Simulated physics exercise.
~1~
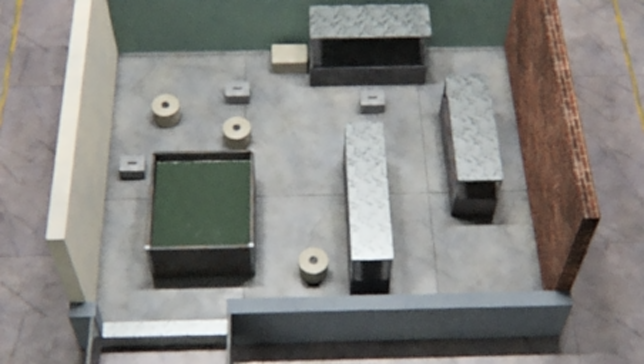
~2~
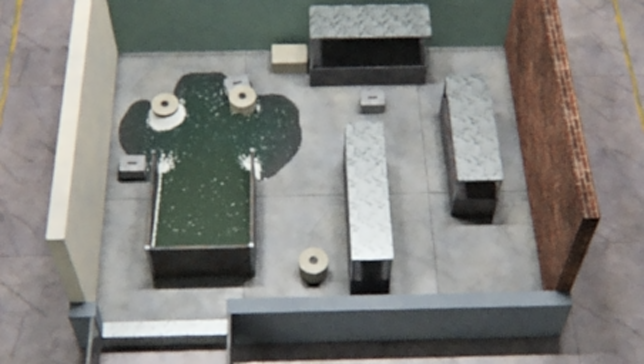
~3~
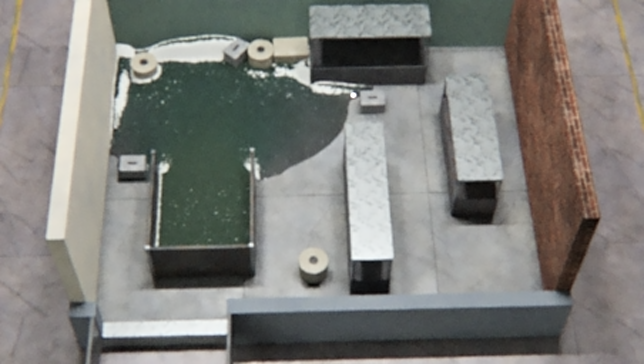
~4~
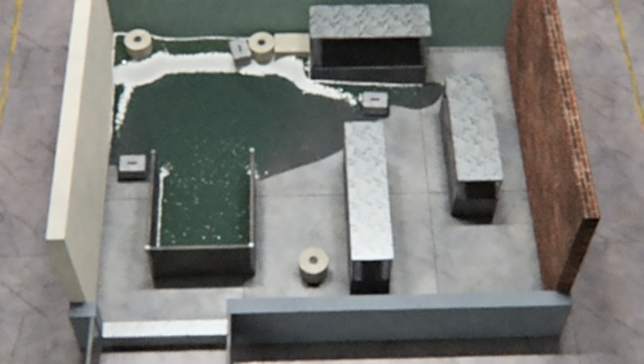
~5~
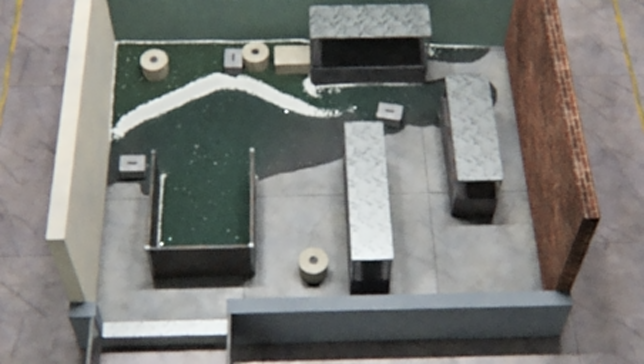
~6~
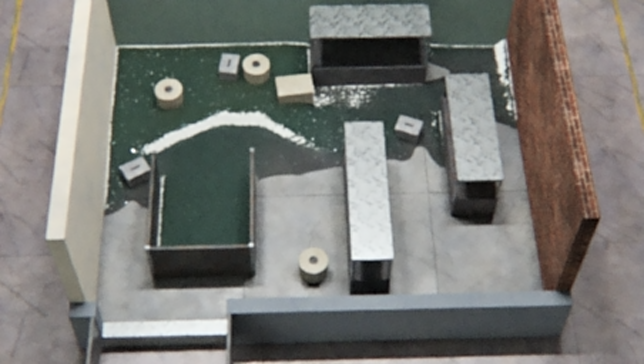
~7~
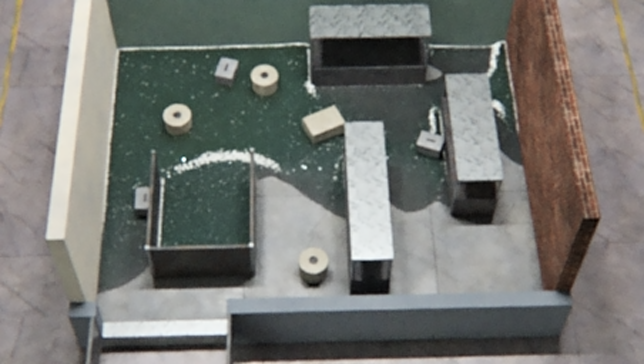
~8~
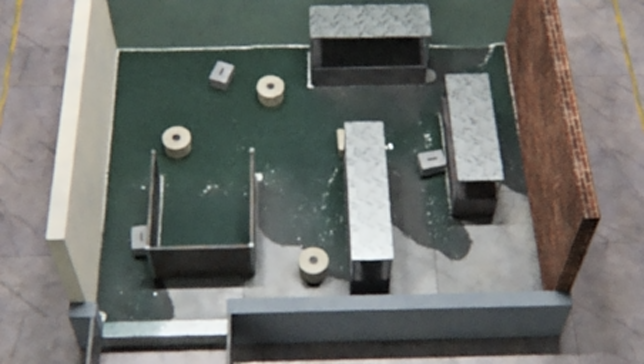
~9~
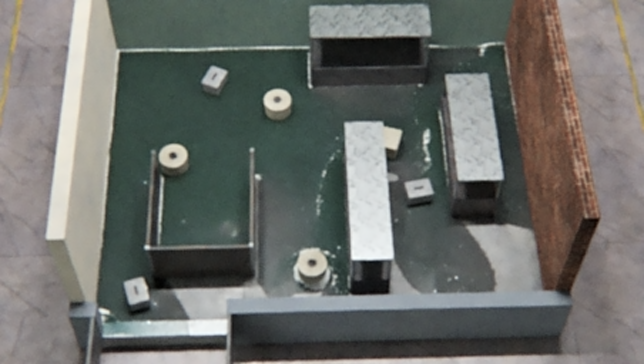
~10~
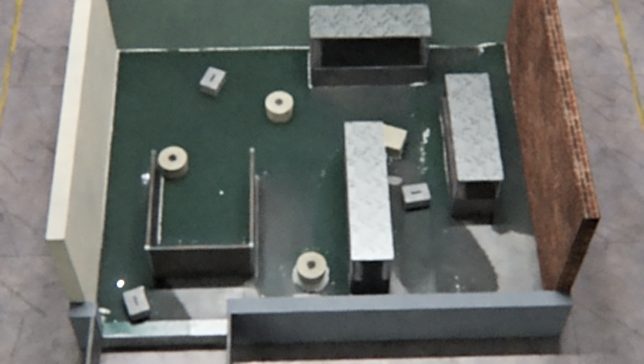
A walled depot floor is seen from high above, with a cream wall at left, green behind and brick at right. A dark tank of green water stands left of centre, among cream tubs, small grey and beige crates and three grey-topped benches. The tank's far side gives way, and water surges to the back wall, sweeping two tubs and a grey crate with it. A foamy wave rolls back as the flood spreads right and nearer, carrying tubs and crates along. Finally, dark water covers most of the floor, the drifting pieces nearly settle, and a grey crate rests near the front left corner.
